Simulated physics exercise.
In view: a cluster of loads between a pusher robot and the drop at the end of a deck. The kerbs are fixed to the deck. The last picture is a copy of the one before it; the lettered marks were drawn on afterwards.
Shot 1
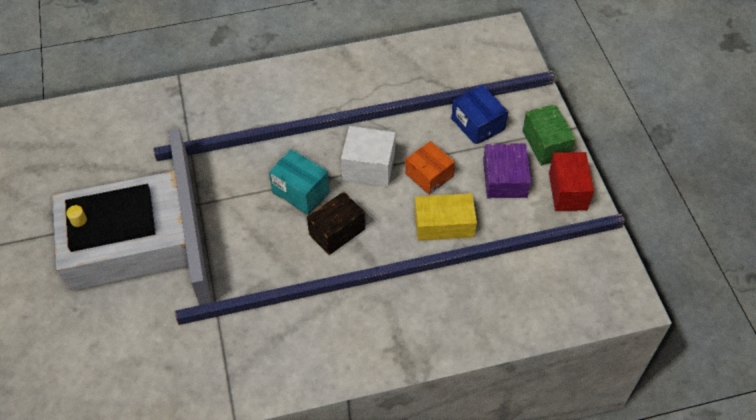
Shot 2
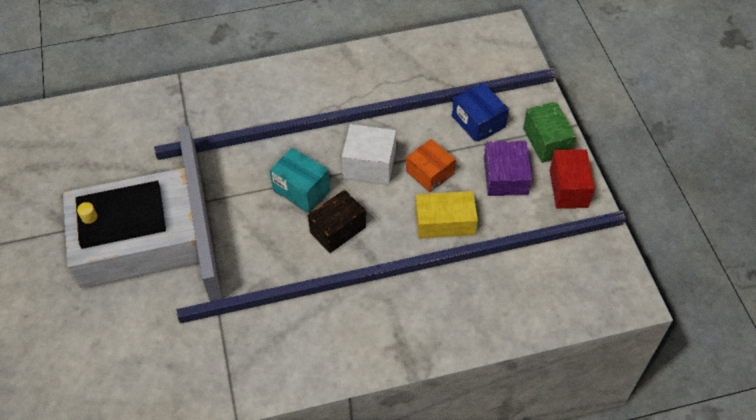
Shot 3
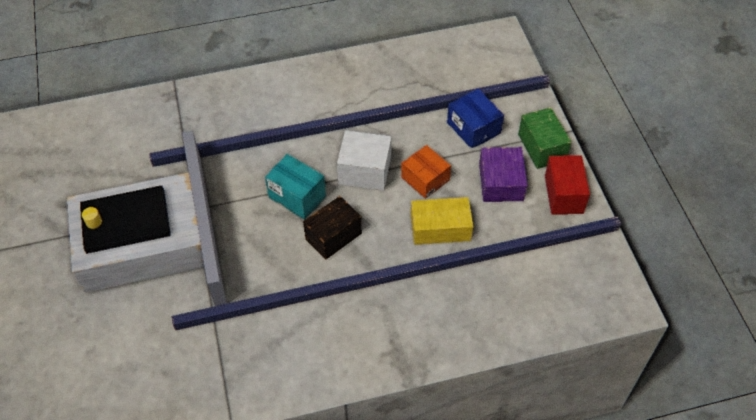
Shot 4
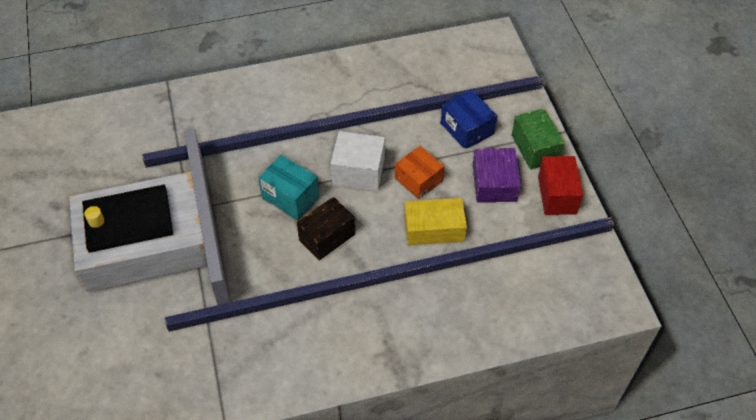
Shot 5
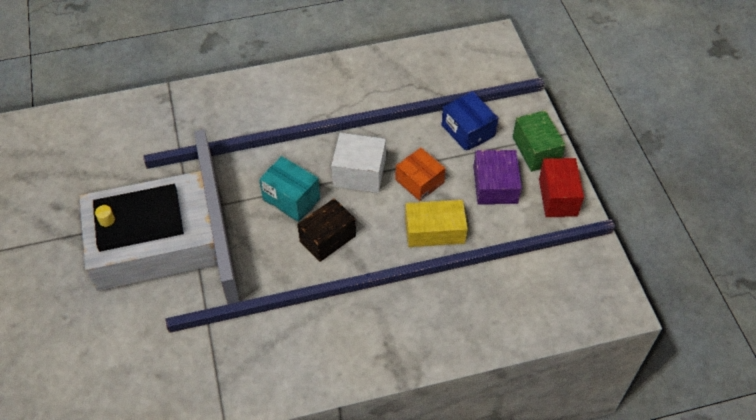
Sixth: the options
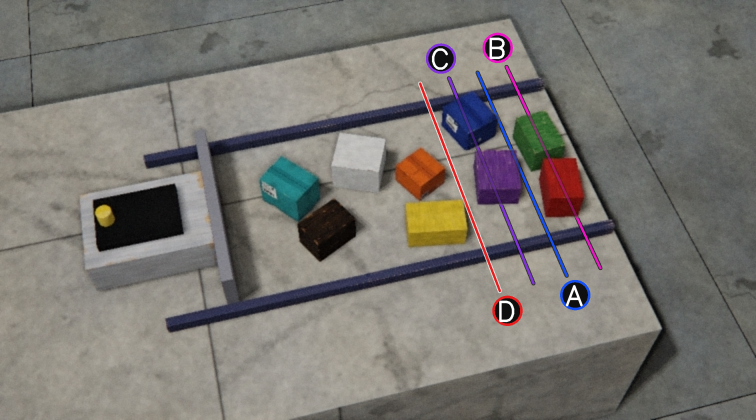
The clip shows a pusher robot with a wide flat blade on a marble-like deck, creeping slightly right between two dark rails toward nine colored blocks, which stay in place while the view shifts a little.
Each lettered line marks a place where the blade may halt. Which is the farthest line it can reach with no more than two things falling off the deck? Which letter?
No farther than C.
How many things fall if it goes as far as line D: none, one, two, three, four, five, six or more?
The count is none.
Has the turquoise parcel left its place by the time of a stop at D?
Yes.
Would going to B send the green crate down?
Yes.
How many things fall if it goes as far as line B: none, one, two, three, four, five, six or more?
Six or more.
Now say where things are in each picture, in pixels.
The first frame shows red crate (570, 181); yellow crate (445, 217); blue parcel (479, 115).
The second frame shows robot (127, 212); white crate (369, 154).
The third frame shows robot (131, 217); orange box (426, 171).
The fourth frame shows robot (134, 215); green crate (537, 138).
The fifth frame shows robot (144, 215); red crate (560, 187); yellow crate (436, 224); blue parcel (469, 121).
On the copy, A at (519, 166); B at (550, 159); C at (488, 172); D at (457, 179).
On C. First, robot (250, 193); orange box (424, 174); black crate (359, 227).
Then, robot (350, 172); red crate (565, 187); purple crate (521, 174).
Finally, robot (425, 157); red crate over the edge; green crate over the edge; two fallen.
By contrast, A drops four; B drops six; D is within the limit but short.
